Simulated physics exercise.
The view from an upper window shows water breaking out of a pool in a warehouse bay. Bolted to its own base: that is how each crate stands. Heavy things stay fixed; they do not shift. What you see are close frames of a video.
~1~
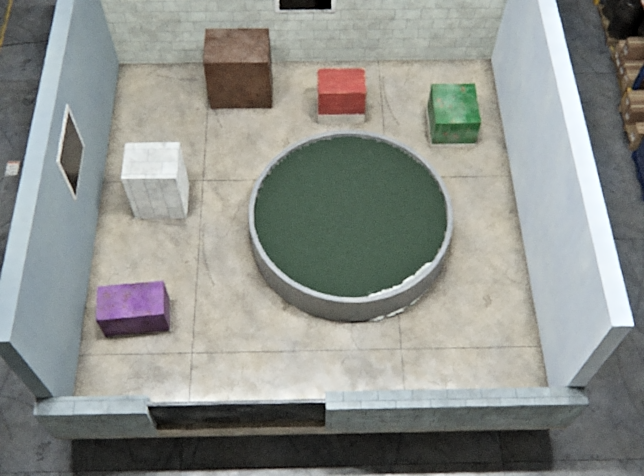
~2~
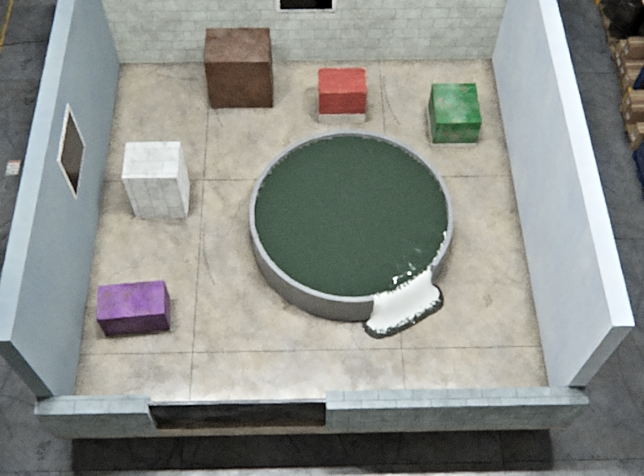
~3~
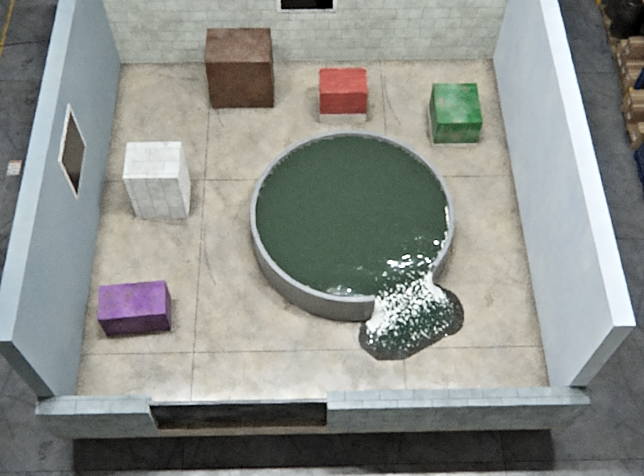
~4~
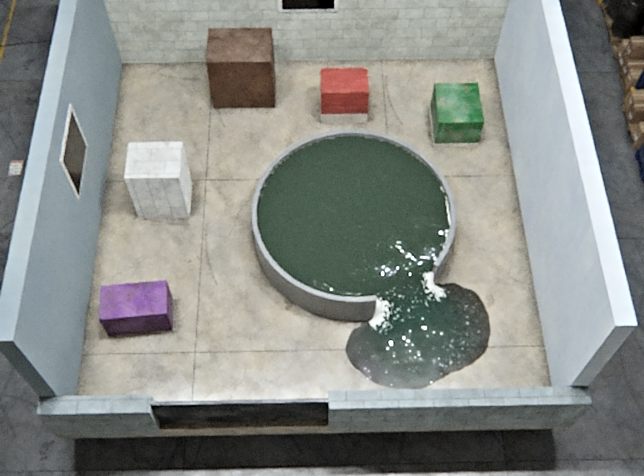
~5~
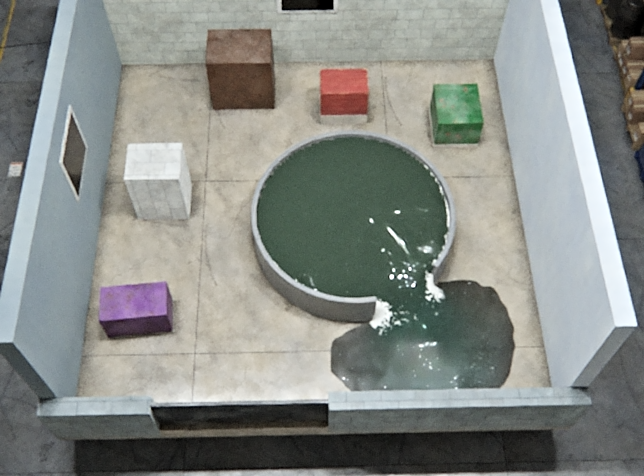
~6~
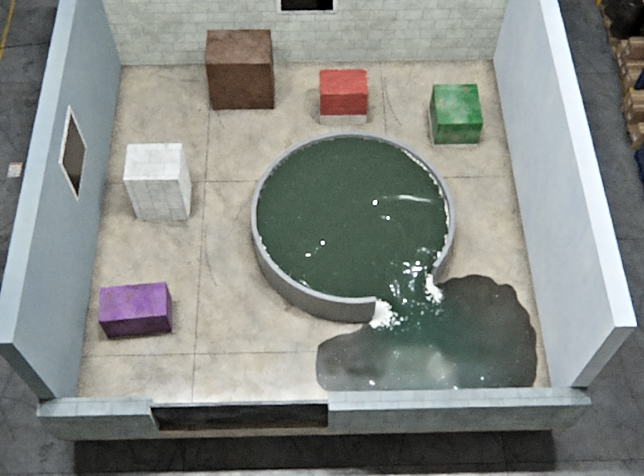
Warehouse bay with coloured crates standing still as a round pool's rim opens and dark green water spreads across the floor.
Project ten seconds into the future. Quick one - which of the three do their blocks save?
The purple crate is going to get water on it, the red crate is going to stay free of water, the green crate is going to get water on it.
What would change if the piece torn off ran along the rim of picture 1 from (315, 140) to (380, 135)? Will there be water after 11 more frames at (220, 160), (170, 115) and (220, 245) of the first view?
Spot one: Reached by the flood. Spot two: Reached by the flood. Spot three: Spared by the leak.
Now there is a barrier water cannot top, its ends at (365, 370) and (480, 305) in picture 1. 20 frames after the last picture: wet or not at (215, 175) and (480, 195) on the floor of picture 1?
As listed: No water, awash.
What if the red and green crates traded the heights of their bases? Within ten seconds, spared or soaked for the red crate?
In short: The red one is soaked.
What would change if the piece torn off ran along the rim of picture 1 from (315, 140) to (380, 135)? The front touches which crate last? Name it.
It's the purple-painted one.
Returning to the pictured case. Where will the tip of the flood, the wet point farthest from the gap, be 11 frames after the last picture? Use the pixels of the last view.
Somewhere around (205, 413).
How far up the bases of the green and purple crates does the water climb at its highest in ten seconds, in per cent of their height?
290 and 300 per cent, in that order.
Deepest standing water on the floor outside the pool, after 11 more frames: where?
Somewhere around (531, 405).
A moment on, water covers 15 % of the floor; the purple crate not reached, the red crate not reached, the green crate not reached.
Next, water covers 20 % of the floor; the purple crate not reached, the red crate not reached, the green crate not reached.
Then, water covers 50 % of the floor; the purple crate water round its plinth, the red crate not reached, the green crate water round its plinth.
Later, water covers 80 % of the floor; the purple crate water round its plinth, the red crate water round its plinth, the green crate water round its plinth.
In the end, water covers 100 % of the floor; the purple crate was topped, the red crate stayed above the water, the green crate was topped.
